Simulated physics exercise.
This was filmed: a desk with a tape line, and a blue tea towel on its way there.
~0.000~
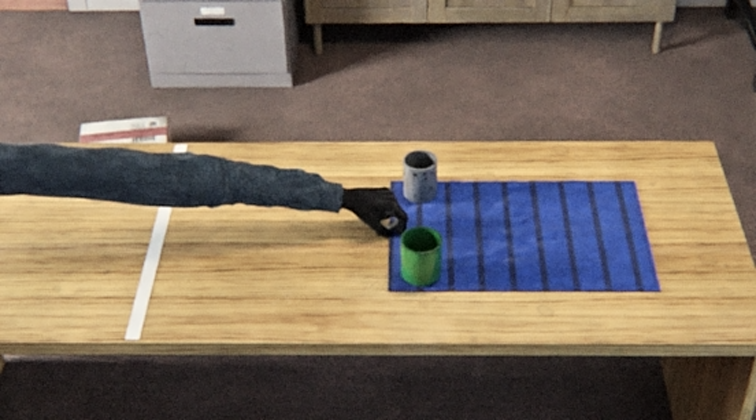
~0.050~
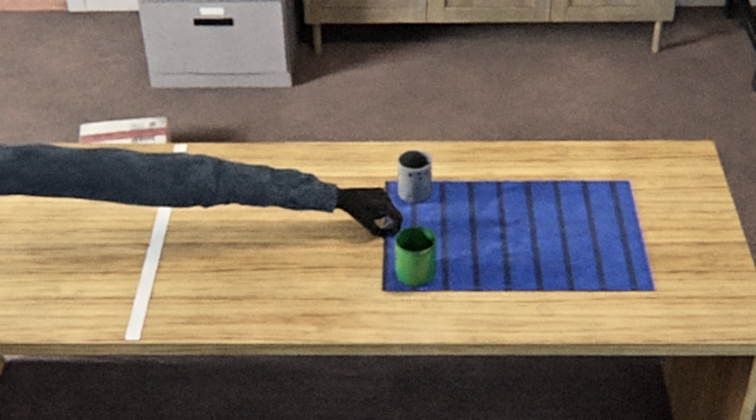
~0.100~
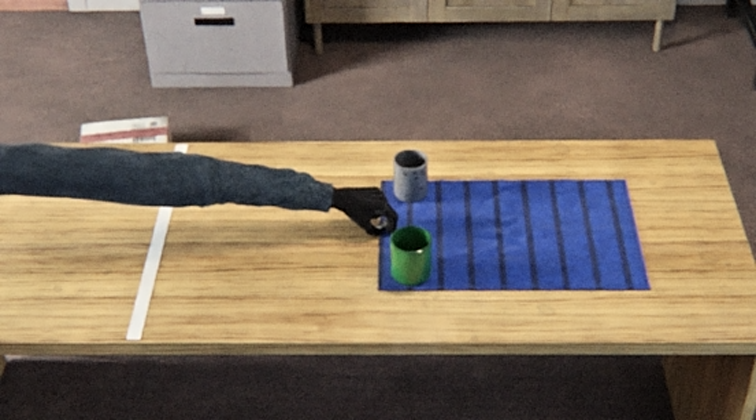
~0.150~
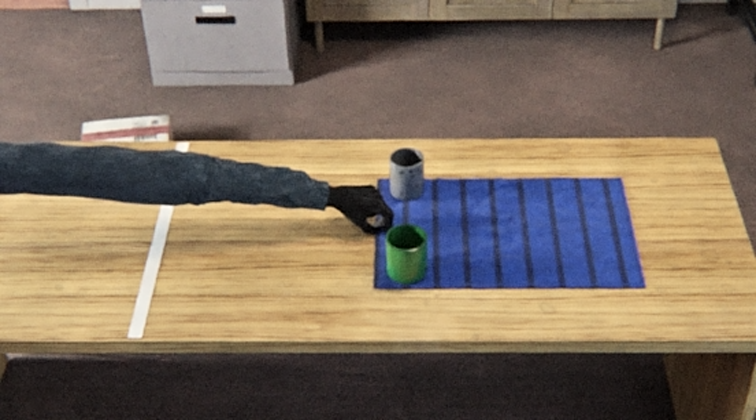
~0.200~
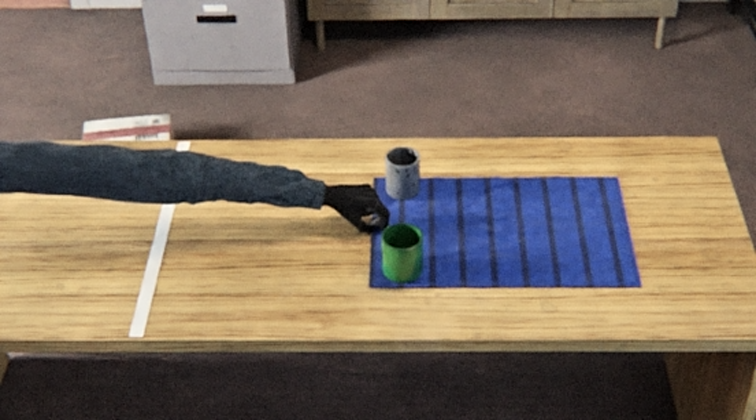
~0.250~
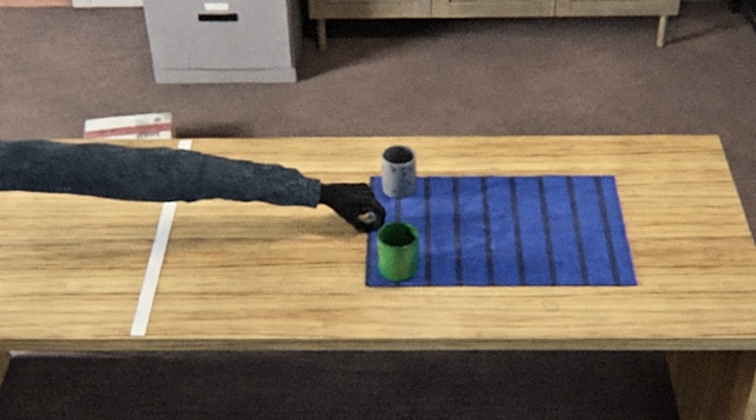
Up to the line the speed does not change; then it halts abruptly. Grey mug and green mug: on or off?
Grey mug - on; green mug - on.
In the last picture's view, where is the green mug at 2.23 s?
(186, 253).
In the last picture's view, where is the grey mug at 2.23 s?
At that time it is at about pixel (204, 173).
After 2.12 s, hem at the tape; grey mug on the cloth near (209, 173); green mug on the cloth near (191, 253).
After 2.23 s, hem at the tape; grey mug on the cloth near (204, 173); green mug on the cloth near (186, 253).
At rest, hem at the tape; grey mug on the cloth near (204, 173); green mug on the cloth near (186, 253). The grey mug stays on the cloth and the green mug remains aboard.
